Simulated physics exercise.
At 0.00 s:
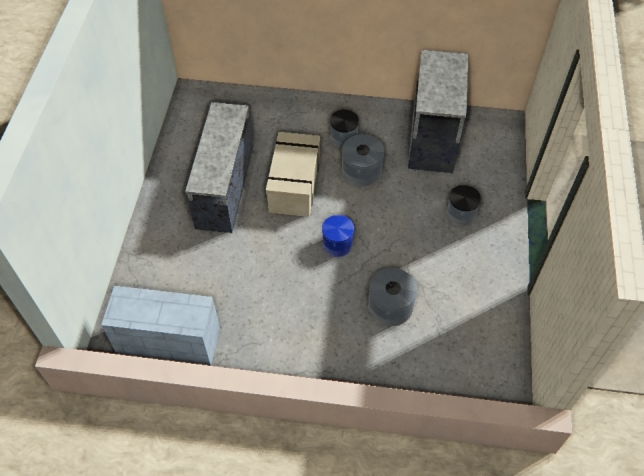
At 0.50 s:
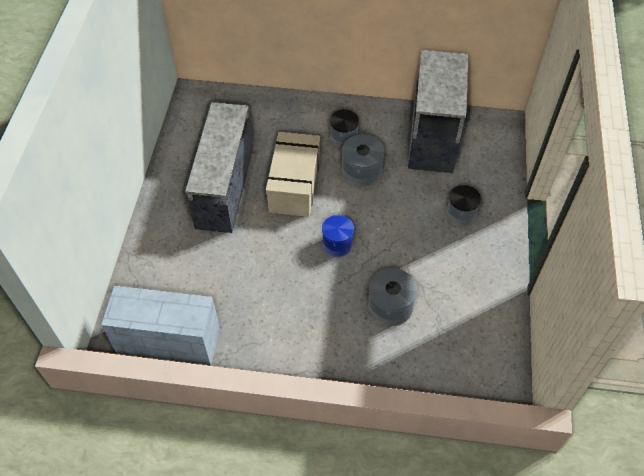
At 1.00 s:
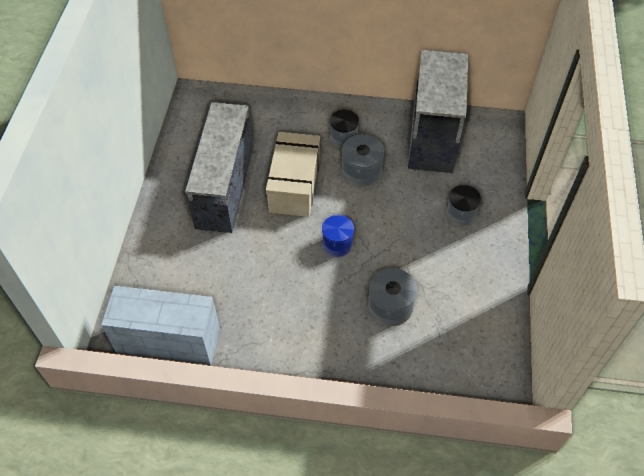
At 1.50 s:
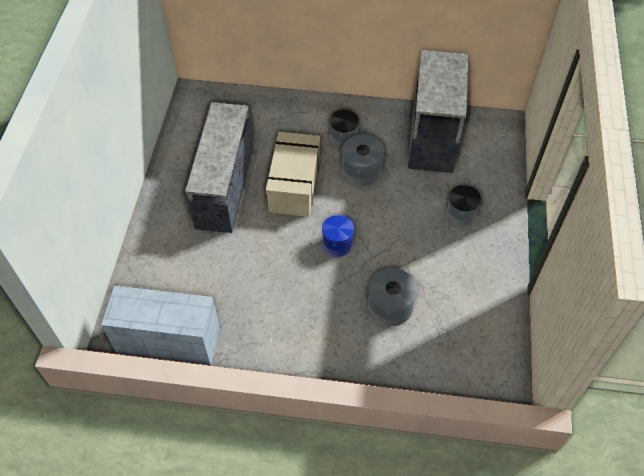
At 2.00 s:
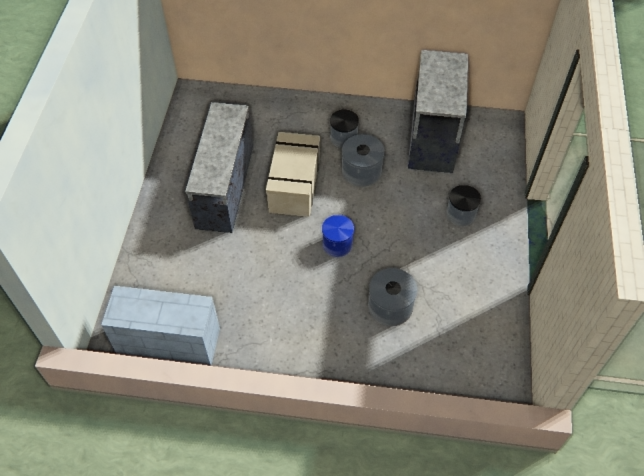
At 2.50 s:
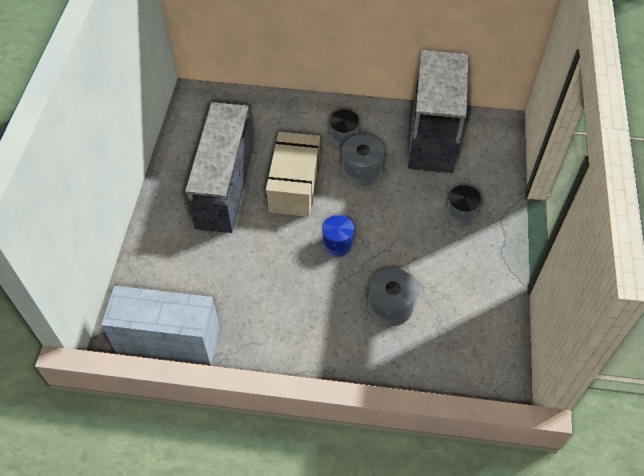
Corner store with a blue pail and dark containers sitting still, the sandy surroundings turning green before shallow water enters at right.
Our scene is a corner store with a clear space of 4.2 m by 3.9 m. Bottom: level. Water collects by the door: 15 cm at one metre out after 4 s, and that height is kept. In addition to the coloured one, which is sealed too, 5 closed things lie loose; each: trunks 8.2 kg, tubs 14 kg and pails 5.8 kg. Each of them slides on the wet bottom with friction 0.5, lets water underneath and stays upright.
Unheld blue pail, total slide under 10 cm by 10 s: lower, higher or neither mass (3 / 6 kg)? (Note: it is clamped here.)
Neither.
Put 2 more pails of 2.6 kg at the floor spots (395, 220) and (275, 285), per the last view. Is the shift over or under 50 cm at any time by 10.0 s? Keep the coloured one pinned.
Well, beyond half a metre and then beyond half a metre.
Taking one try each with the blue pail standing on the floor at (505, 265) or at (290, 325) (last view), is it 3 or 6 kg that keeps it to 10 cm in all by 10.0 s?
One by one: Neither mass suffices; only the big mass suffices.
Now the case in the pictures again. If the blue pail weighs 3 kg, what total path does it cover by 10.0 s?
It covers about 250 cm altogether.
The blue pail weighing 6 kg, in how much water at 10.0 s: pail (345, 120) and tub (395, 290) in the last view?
Depth approx. 4 cm / 5 cm.
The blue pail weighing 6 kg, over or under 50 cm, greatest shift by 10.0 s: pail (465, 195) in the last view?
That one is beyond half a metre, as it turns out.
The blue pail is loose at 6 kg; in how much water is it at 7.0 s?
Something like 4 centimetres.
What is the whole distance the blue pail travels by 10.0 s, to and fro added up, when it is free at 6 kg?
The distance adds up to about 80 cm.
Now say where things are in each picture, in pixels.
The blue pail at (338, 228), on the bottom; water covers 0.0 m2; 0 of 6 have shifted, in the first frame.
The blue pail at (338, 228), on the bottom; water covers 0.0 m2; 0 of 6 have shifted, in the second frame.
The blue pail at (338, 228), on the bottom; water covers 0.0 m2; 0 of 6 have shifted, in the third frame.
The blue pail at (338, 228), on the bottom; water covers 0.0 m2; 0 of 6 have shifted, in the fourth frame.
The blue pail at (338, 228) rests on the ground; 0.0 m2 under water; 0 of 6 have shifted, in the fifth frame.
The blue pail at (338, 228), on the bottom; 0.2 m2 under water; 0 of 6 have shifted, in the sixth frame.
After 3.5 s the blue pail would be 0 cm from its start with 3 kg and 0 cm from its start with 6 kg; 0 cm of water round it then.
After 4.5 s the blue pail would be 0 cm from its start with 3 kg and 0 cm from its start with 6 kg; 2 cm of water round it then.
After 7.0 s the blue pail would be 127 cm from its start with 3 kg and 42 cm from its start with 6 kg; 4 cm of water round it then.
After 10.0 s the blue pail would be 220 cm from its start with 3 kg and 73 cm from its start with 6 kg; 5 cm of water round it then.
